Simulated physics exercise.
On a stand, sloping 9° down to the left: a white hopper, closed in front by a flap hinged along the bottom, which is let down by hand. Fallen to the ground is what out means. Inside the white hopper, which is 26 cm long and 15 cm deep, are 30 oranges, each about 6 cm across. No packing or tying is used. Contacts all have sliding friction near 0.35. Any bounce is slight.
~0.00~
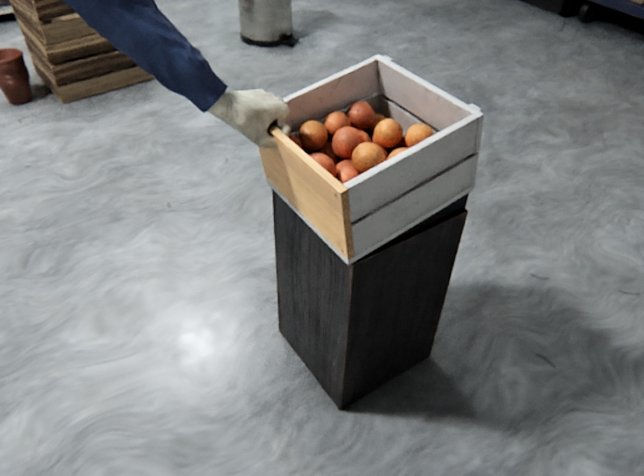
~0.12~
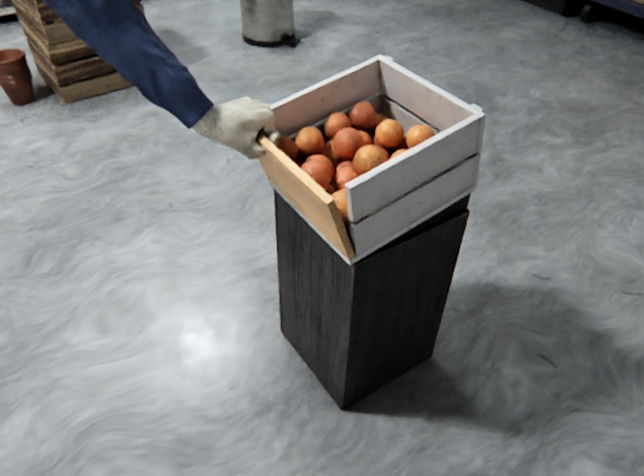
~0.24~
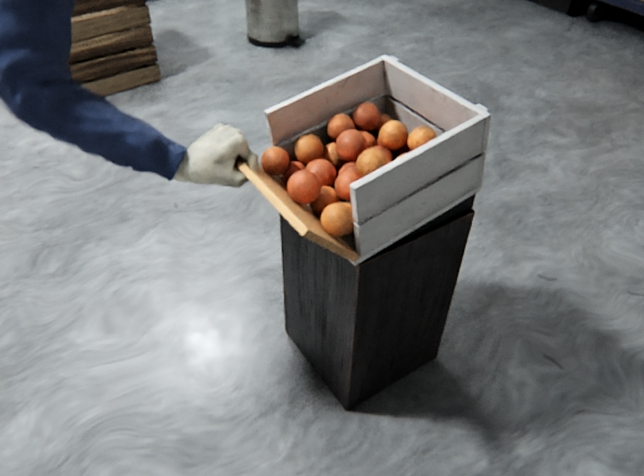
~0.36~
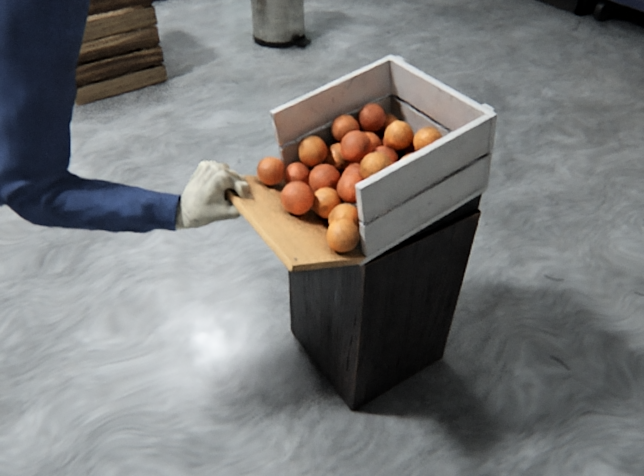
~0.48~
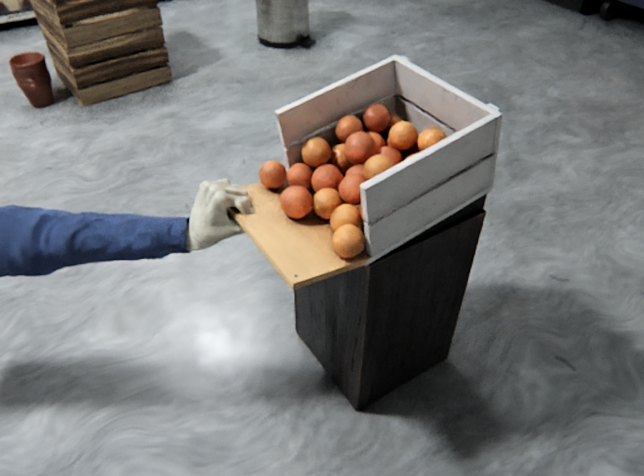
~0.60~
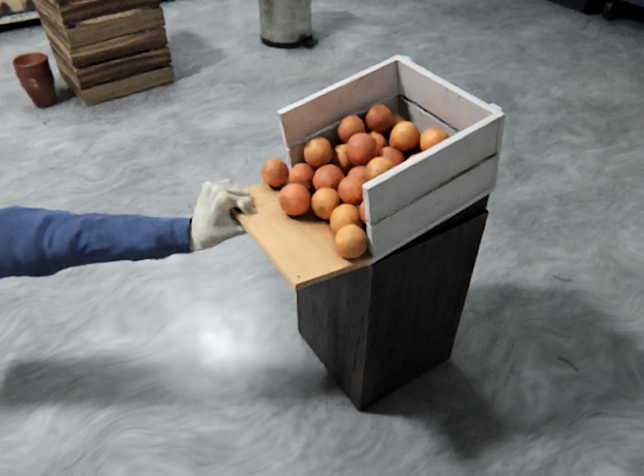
On a grey, swirl-patterned floor, a gloved hand lowers the wooden front flap of a white box of oranges on a dark stand; several oranges roll leftward onto the flap, then the hand holds it still with the fruit resting there.
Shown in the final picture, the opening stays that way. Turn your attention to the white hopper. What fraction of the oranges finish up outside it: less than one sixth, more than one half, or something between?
Less than one sixth of them finish outside.
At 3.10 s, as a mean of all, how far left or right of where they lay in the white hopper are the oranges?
On average they sit around 4 cm further left.
After 1.00 s, the white hopper has all 30.
After 1.50 s, the white hopper has all 30.
After 2.20 s, the white hopper has all 30.
When it is over (at 3.10 s), the white hopper is down by 1 of 30. Asked share, 1 of 30, 3 per cent.
